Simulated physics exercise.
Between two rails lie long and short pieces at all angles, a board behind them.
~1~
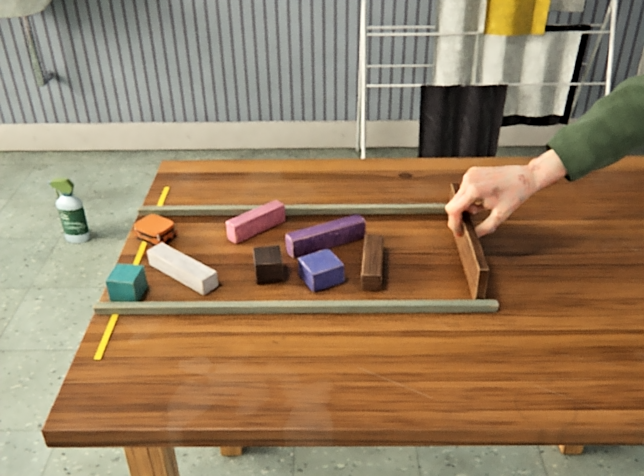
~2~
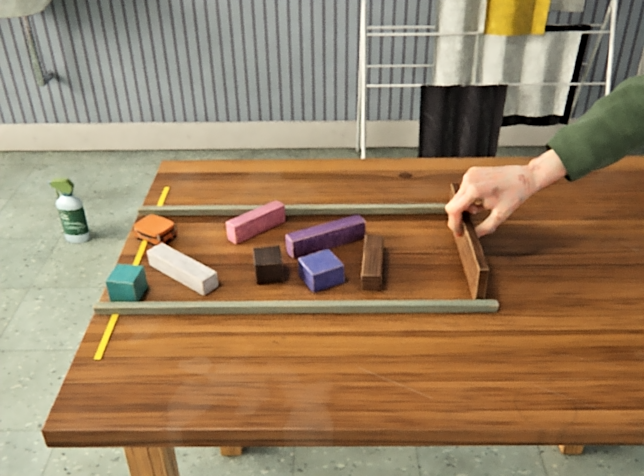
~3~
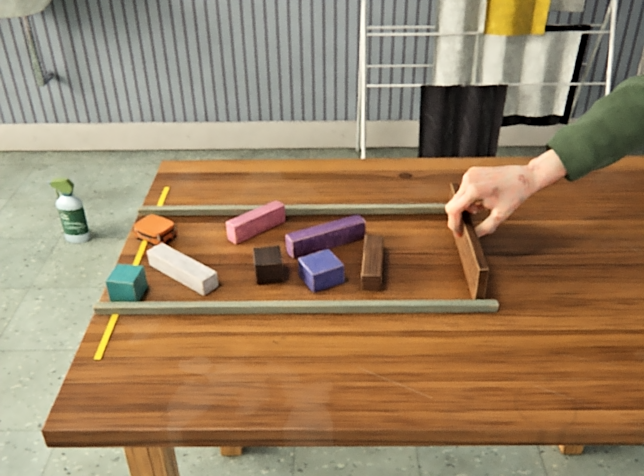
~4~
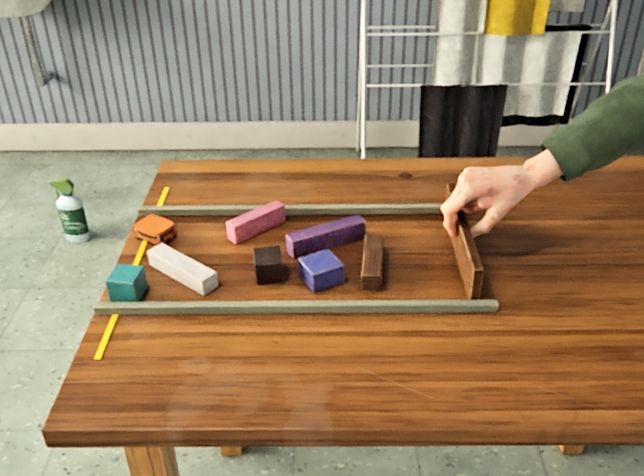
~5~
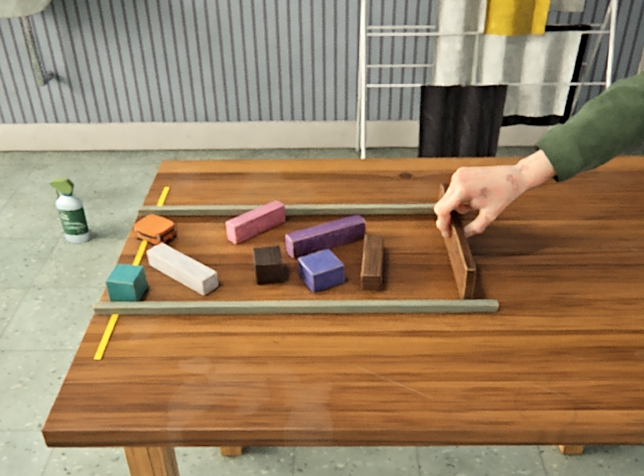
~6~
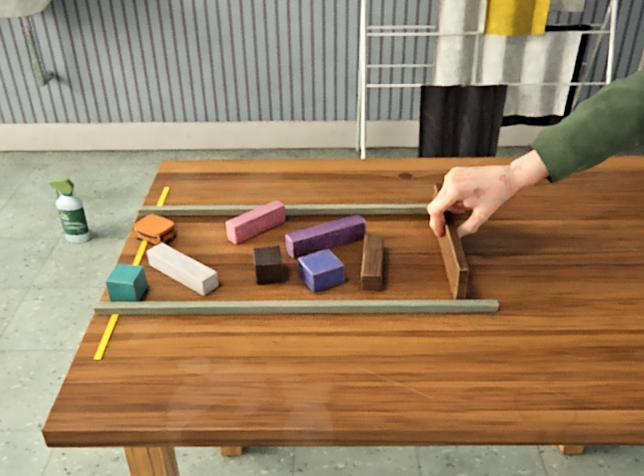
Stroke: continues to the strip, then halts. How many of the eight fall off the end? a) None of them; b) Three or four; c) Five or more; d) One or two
Five or more.
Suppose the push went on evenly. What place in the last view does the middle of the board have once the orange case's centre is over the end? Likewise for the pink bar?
The orange case puts it at (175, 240), the pink bar at (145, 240).
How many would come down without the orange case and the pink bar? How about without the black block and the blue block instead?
Result, first then second: 5, 5.
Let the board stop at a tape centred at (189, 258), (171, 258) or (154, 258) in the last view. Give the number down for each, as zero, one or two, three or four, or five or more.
In turn: 1 or 2; either three or four; 3 or 4.
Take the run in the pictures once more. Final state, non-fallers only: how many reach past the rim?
The figure is 0.
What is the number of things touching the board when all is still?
My count gives 1.
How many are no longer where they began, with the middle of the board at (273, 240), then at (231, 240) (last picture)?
The counts are 6 and 7.
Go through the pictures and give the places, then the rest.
In the first picture, turquoise block (127, 283); orange case (155, 231); white bar (182, 268); board (466, 239); tape (138, 258).
In the second picture, orange case (156, 232); board (466, 239).
In the third picture, white bar (182, 269); black block (268, 265).
In the fourth picture, turquoise block (127, 284); brown stick (373, 262).
In the fifth picture, orange case (156, 232); pink bar (257, 222).
In the sixth picture, turquoise block (127, 284); orange case (156, 232); white bar (182, 269); board (448, 239); tape (138, 258).
Early on, none off yet; turquoise block at rest near (127, 284); orange case at rest near (156, 232); white bar at rest near (182, 269).
Finally, the number that fall off is five or more; lost, purple bar, blue block, black block, pink bar, white bar, orange case and turquoise block.
